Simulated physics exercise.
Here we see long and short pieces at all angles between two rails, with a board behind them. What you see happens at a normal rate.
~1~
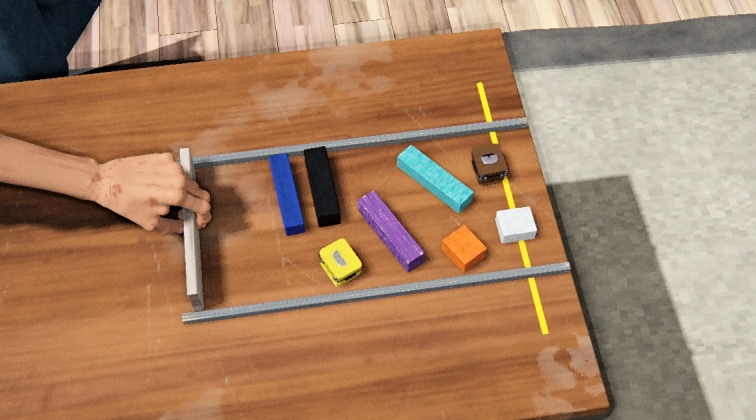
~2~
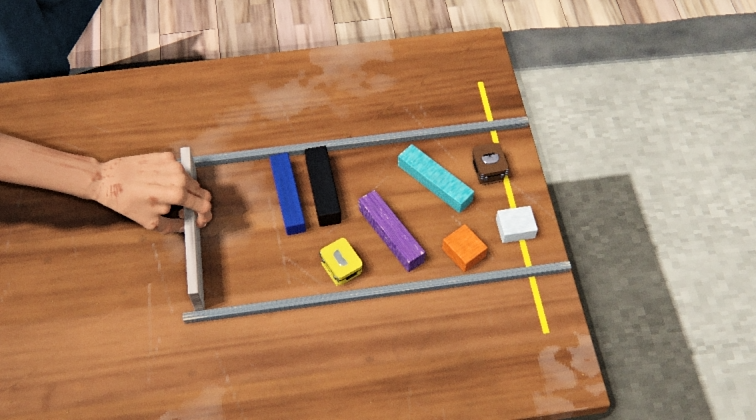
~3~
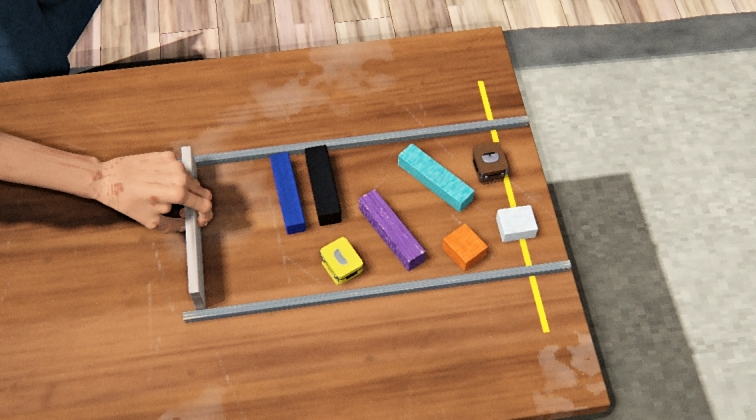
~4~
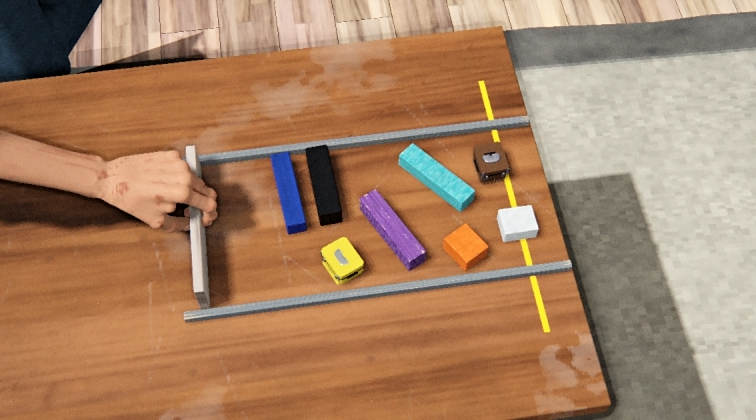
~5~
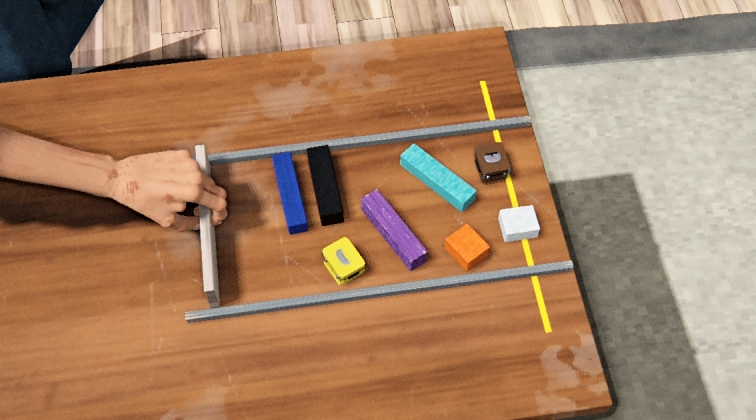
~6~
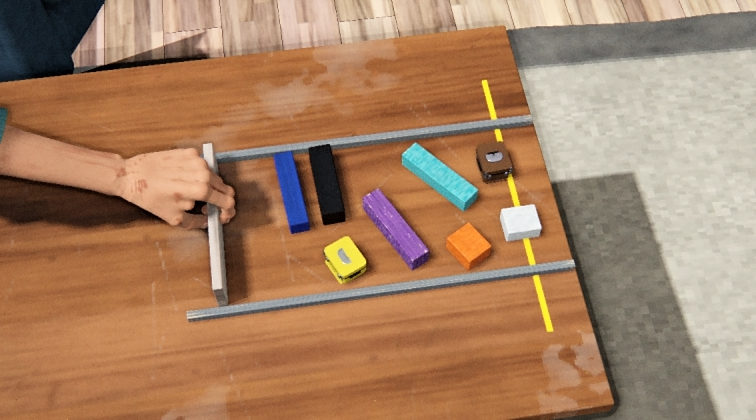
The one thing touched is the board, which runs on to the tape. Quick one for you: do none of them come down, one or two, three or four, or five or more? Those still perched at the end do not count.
Off the edge go no fewer than five.
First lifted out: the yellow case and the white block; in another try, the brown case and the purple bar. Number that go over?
Going first to second: 3 and 3.
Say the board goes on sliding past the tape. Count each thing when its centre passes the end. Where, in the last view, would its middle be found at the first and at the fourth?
At (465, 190) for the first, at (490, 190) for the fourth.
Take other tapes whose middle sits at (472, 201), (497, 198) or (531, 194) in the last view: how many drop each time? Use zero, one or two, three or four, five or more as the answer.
Trial 1 - one or two; trial 2 - three to four; trial 3 - five or over.
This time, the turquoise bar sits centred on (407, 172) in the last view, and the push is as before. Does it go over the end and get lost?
It drops down.
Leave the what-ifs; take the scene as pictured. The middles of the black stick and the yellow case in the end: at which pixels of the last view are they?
The black stick stops around (537, 157); the yellow case around (542, 240).
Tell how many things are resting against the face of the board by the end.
I count 2 of them.
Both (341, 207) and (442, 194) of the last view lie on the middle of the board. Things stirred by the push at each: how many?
4 by the first point, 8 by the second.
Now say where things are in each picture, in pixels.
White block (516, 225); brown case (488, 165); orange block (464, 249); board (192, 228); tape (510, 198), in the first frame.
Brown case (489, 164); black stick (323, 186), in the second frame.
Orange block (465, 247); blue stick (288, 193), in the third frame.
White block (517, 223); turquoise bar (436, 177), in the fourth frame.
Brown case (491, 164); purple bar (394, 230), in the fifth frame.
White block (520, 223); brown case (493, 163); orange block (469, 246); board (216, 223); tape (515, 196), in the sixth frame.
Early on, none off yet; white block at rest near (520, 223); brown case at rest near (493, 163); orange block at rest near (469, 246).
A while later, none off yet; white block travelled about its own width near (549, 213); brown case travelled about its own width near (538, 147); orange block travelled well along near (540, 245).
Finally, the number that fall off is five or more; lost, purple bar, turquoise bar, orange block, brown case and white block.
